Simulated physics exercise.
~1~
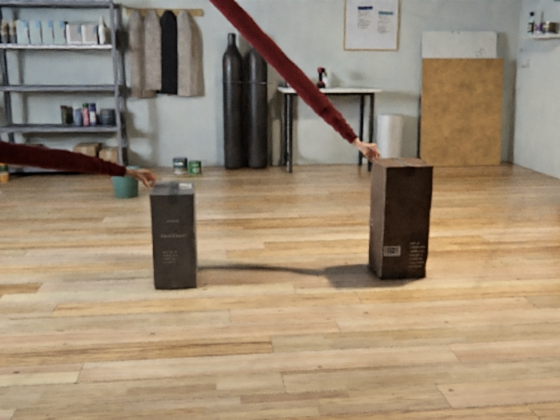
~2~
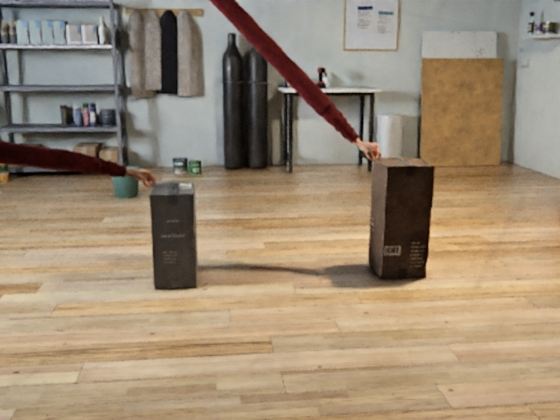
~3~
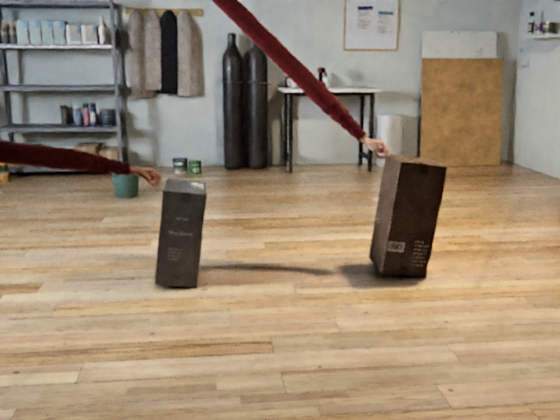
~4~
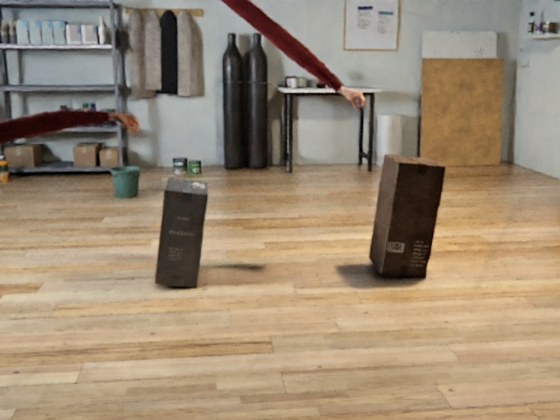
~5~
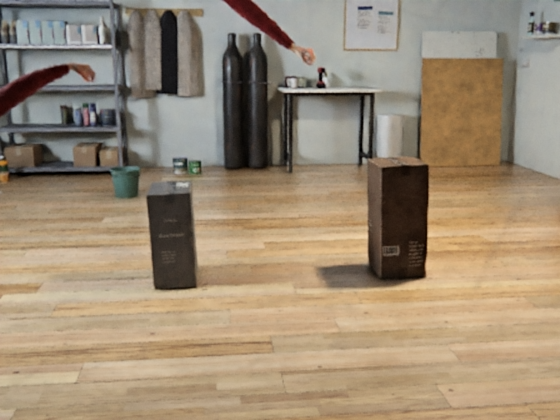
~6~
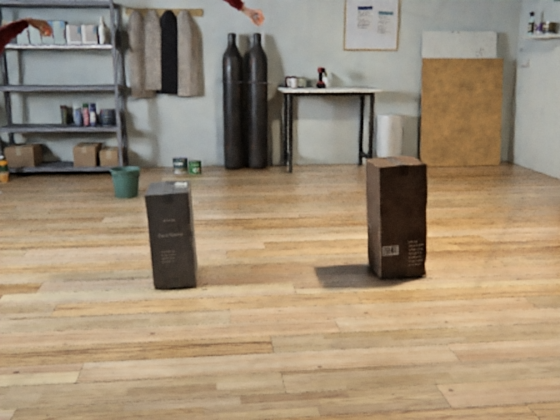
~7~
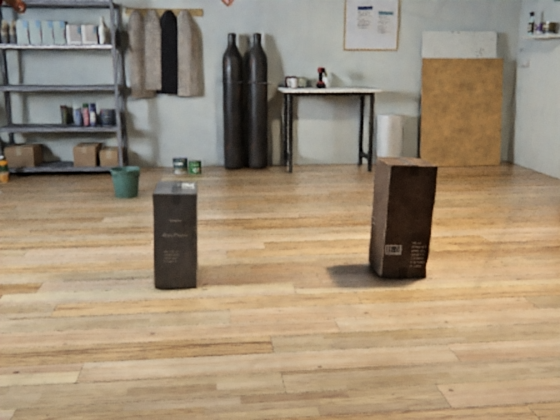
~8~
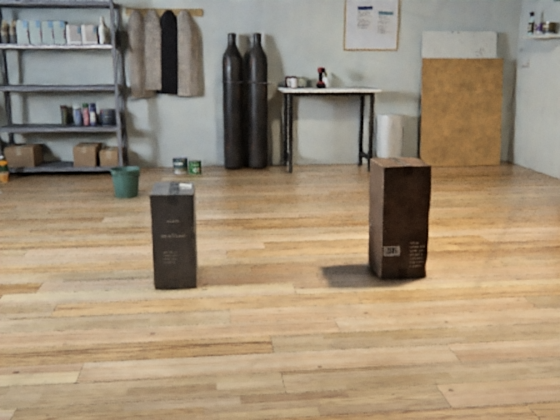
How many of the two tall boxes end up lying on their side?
None of them do; both the grey parcel and the brown box are standing upright at the end.
